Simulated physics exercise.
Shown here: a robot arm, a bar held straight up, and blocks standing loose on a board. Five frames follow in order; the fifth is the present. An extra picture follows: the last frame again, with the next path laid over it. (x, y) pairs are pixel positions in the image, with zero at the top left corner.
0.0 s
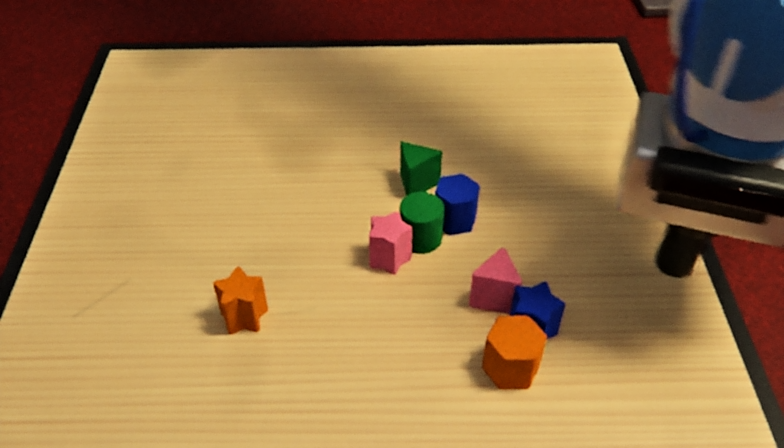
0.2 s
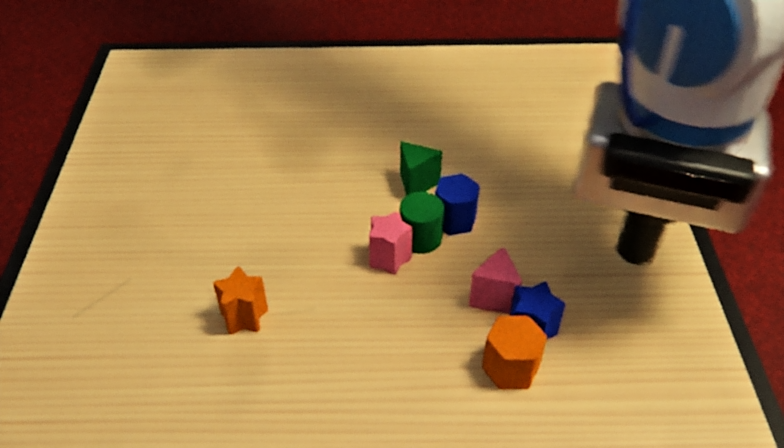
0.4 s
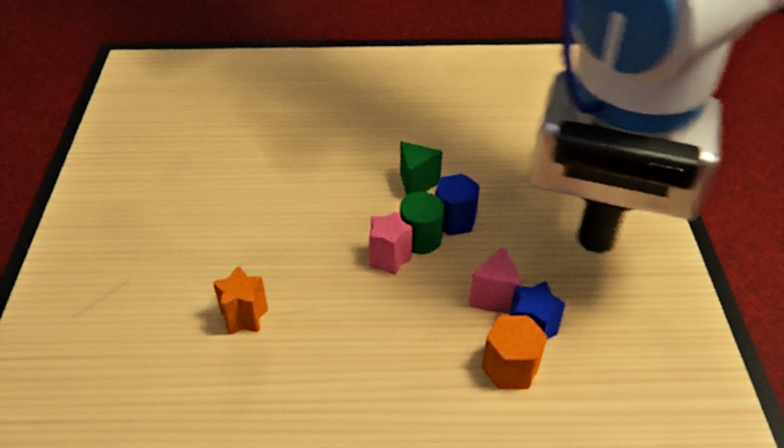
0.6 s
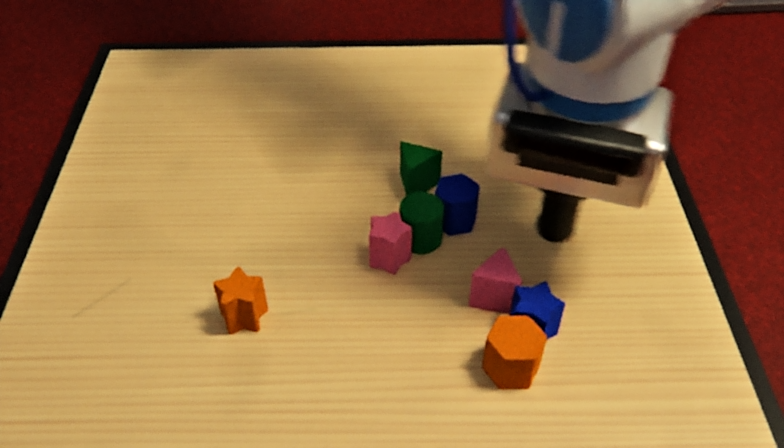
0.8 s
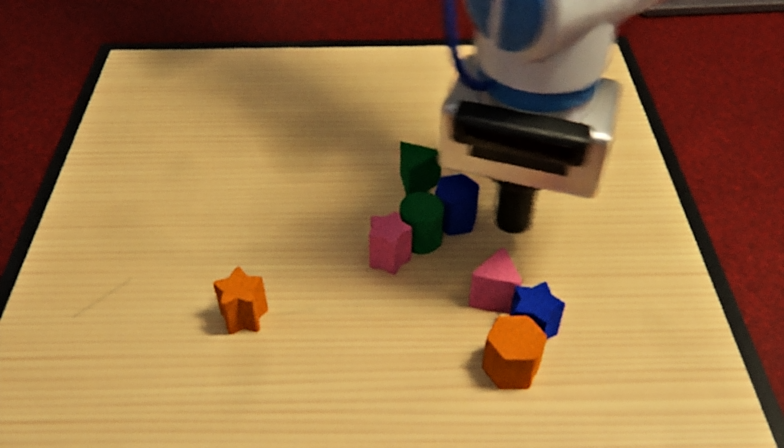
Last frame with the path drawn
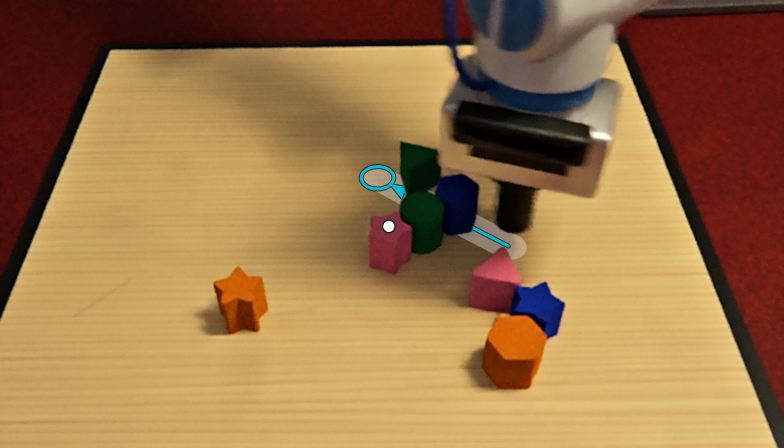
A blue and white robot arm holding a short black bar upright reaches over a pale wooden board with dark edges on a red surface, seen from above at an angle. Green, blue and pink blocks cluster near the middle, with pink, blue and orange ones below and an orange star at left. The arm glides steadily left toward the blue hexagonal block, while the blocks and camera stay still.
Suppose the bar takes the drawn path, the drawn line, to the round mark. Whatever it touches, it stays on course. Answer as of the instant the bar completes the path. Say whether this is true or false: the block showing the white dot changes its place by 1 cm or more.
This is false.
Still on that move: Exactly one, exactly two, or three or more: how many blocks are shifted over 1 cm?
Two of them.
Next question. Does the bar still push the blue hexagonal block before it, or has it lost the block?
Looking at the end of the path, the blue hexagonal block is still being driven ahead.
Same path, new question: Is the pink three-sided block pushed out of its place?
Final answer: No.
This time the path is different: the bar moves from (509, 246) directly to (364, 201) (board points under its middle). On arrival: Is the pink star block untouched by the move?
I believe not.
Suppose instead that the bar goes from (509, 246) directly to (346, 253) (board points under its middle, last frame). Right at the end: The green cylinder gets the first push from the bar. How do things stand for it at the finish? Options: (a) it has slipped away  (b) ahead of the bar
Letter a.
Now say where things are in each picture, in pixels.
The first frame shows tip of the bar at (674, 265), middles of tops, pink star block at (389, 226), green three-sided block at (417, 153), blue hexagonal block at (458, 188), pink three-sided block at (499, 267).
The second frame shows bar at (635, 253), nothing pushed.
The third frame shows bar at (595, 241), nothing pushed.
The fourth frame shows bar at (554, 231), nothing pushed.
The fifth frame shows bar at (512, 222), pink star block at (389, 226), green three-sided block at (417, 153), blue hexagonal block at (458, 188), pink three-sided block at (499, 267).
The line goes from (509, 246) to (378, 178); the dot is on the pink star block.
The first path, step by step. One third of the way, bar at (464, 198); blue hexagonal block at (433, 174), turned 10° clockwise.
Two thirds of the way, bar at (419, 175); green three-sided block at (397, 133), turned 40° clockwise; blue hexagonal block at (388, 154), turned 15° clockwise.
At the end, bar at (377, 154); pink star block unmoved; green three-sided block at (392, 126), turned 65° clockwise; blue hexagonal block at (345, 135); pink three-sided block unmoved.
